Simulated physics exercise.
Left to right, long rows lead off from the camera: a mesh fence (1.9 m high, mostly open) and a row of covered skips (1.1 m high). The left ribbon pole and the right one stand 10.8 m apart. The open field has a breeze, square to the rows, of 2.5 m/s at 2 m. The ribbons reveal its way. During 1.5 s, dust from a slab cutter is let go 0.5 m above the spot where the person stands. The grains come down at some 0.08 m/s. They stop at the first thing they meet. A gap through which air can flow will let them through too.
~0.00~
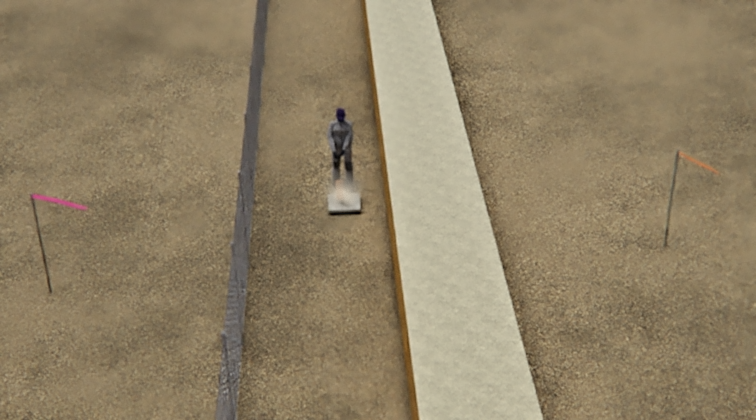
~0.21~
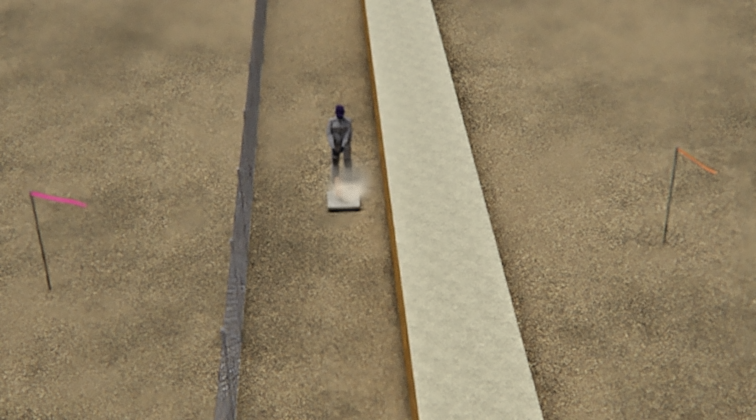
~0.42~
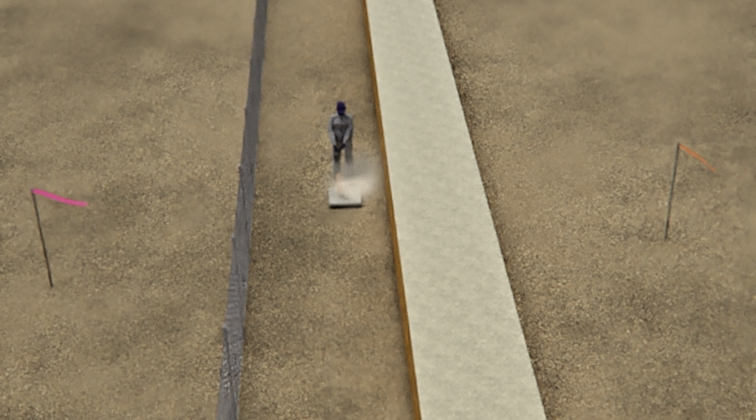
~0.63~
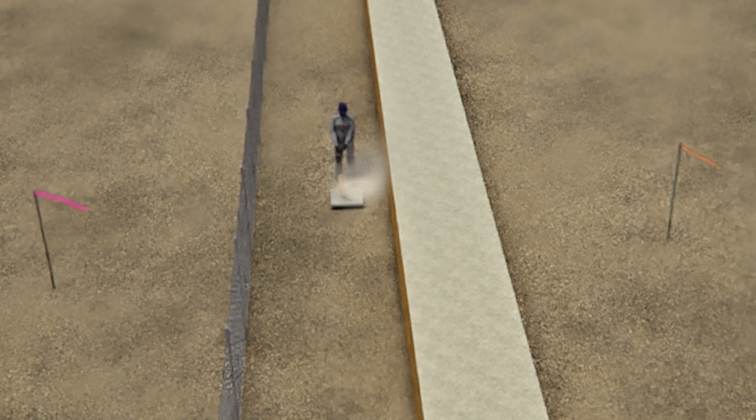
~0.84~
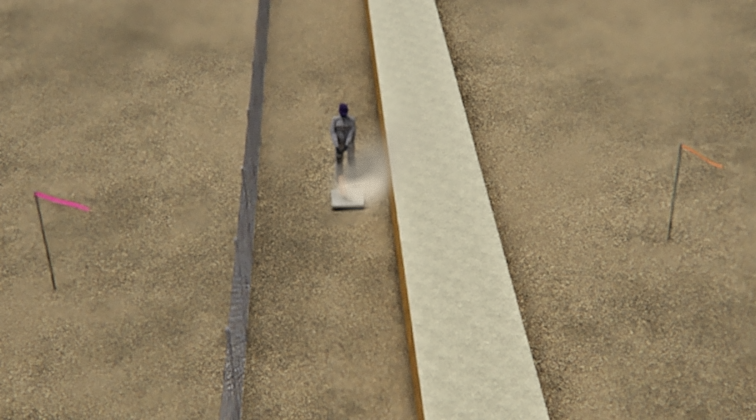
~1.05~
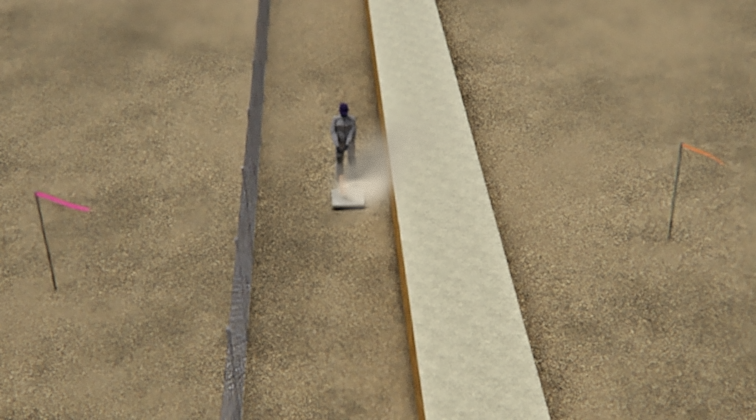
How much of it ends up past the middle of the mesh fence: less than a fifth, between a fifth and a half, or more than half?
Less than a fifth.
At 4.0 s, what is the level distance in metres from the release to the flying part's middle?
Estimate: Near 4.0 m.
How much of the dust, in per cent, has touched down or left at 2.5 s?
Some 10 per cent.
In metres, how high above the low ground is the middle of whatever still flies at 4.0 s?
Middle height: Approx. 1.6 m.
After 2.5 s, 0 % is beyond the mesh fence; 10 % has touched down or left; the middle of what still flies is 1.4 m above the low ground, near (430, 139).
After 4.0 s, 0 % is beyond the mesh fence; 21 % has touched down or left; the middle of what still flies is 1.7 m above the low ground, near (571, 118).
After 8.0 s, 0 % is beyond the mesh fence; 31 % has touched down or left.
After 20.0 s, 0 % is beyond the mesh fence; 84 % has touched down or left.
After 45.0 s, 0 % is beyond the mesh fence; 100 % has touched down or left.
